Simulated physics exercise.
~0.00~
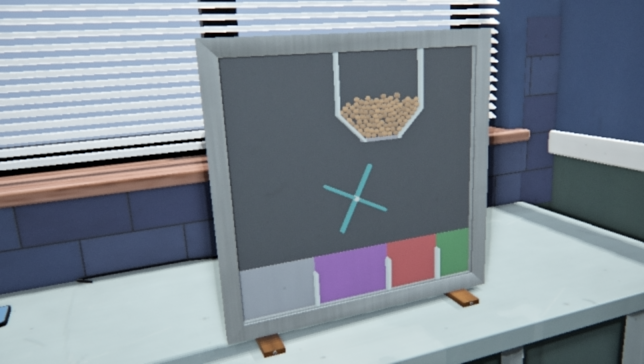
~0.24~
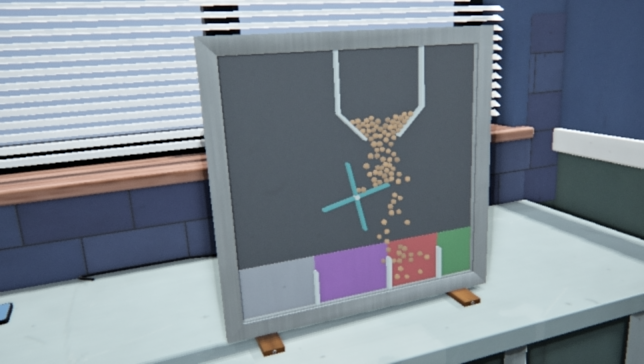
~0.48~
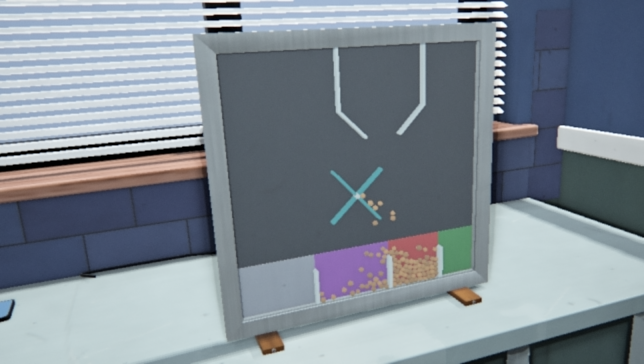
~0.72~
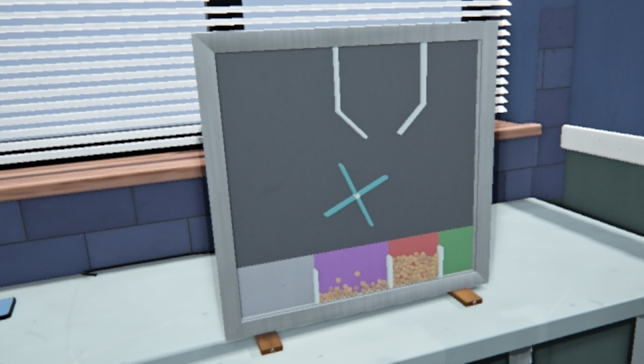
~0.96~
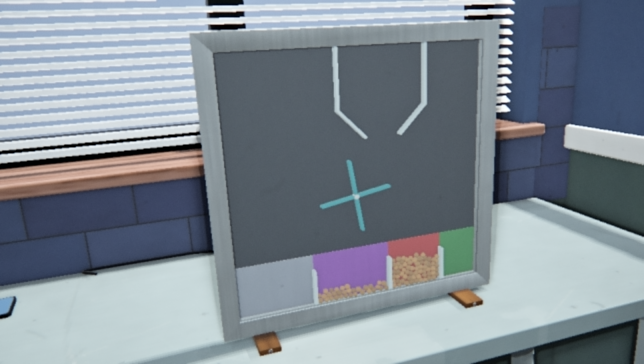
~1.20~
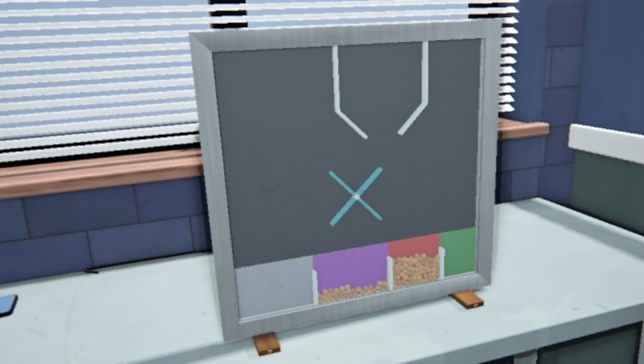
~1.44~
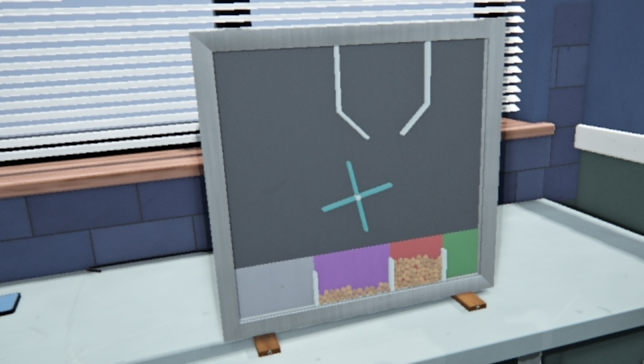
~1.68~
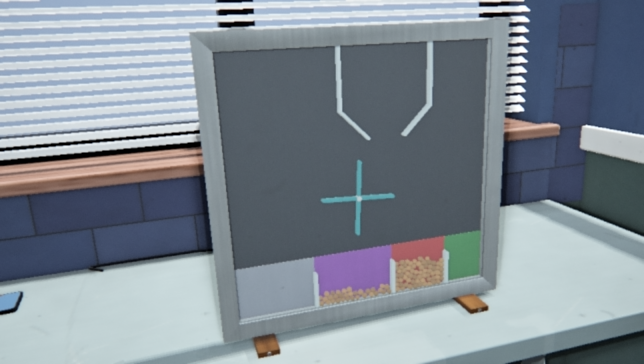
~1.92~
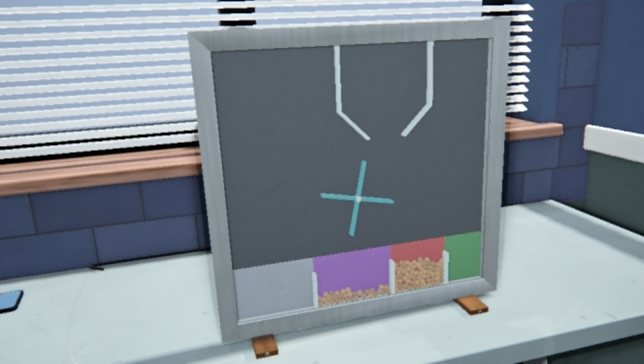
An upright framed display stood on a counter while wooden beads poured from its hopper past a turning blue cross, dropping mostly into the red bin and partly into the purple one, where they settled, leaving the green and grey bins empty.
